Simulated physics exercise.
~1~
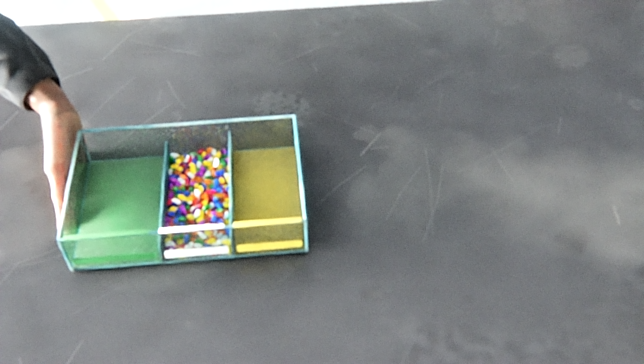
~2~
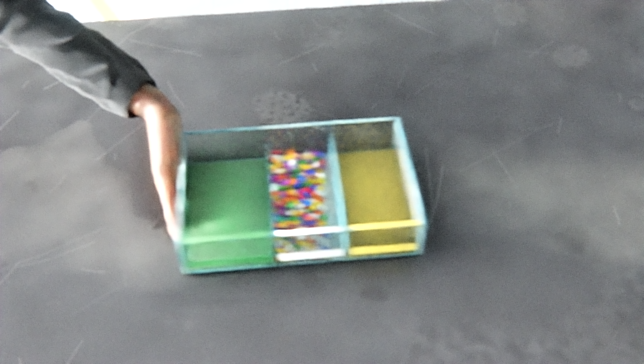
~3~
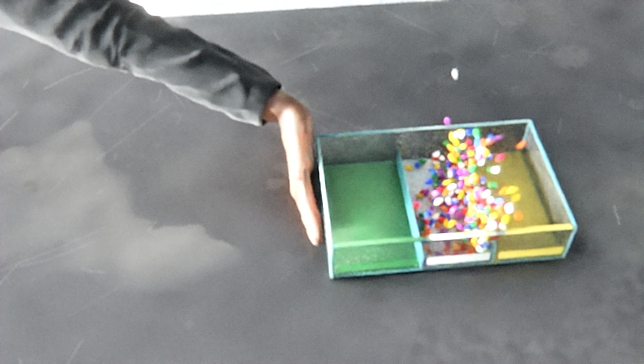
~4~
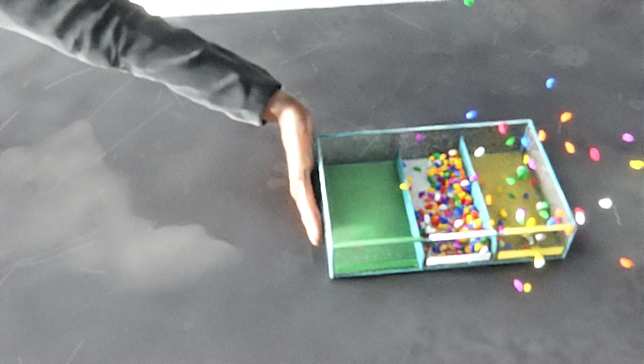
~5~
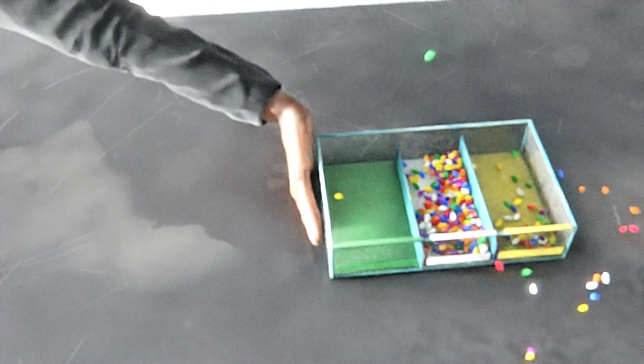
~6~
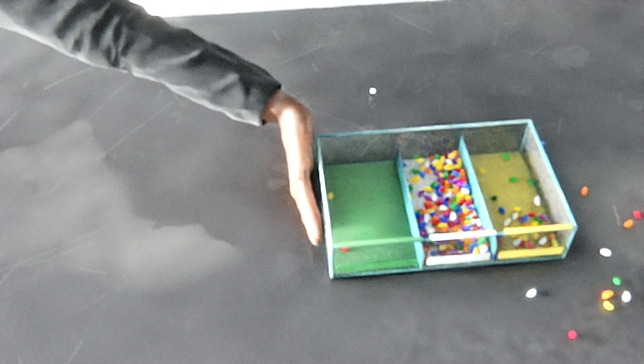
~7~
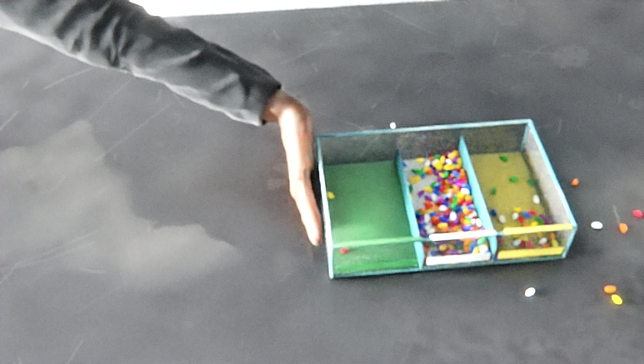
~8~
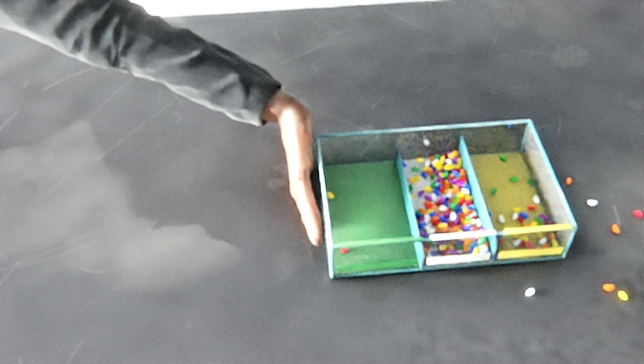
A clear tray with green, white and yellow sections slides to the right across a dark, scratched surface, guided by a hand in a dark sleeve at its left end. Colourful jelly beans fill the white middle section and stay there as the tray travels. When the tray stops, the beans surge rightward over the divider, and some fly up and beyond the right end. They scatter and bounce on the surface while the hand stays put. Finally, most rest in the middle, some lie in the yellow section, and a few sit outside to the right.
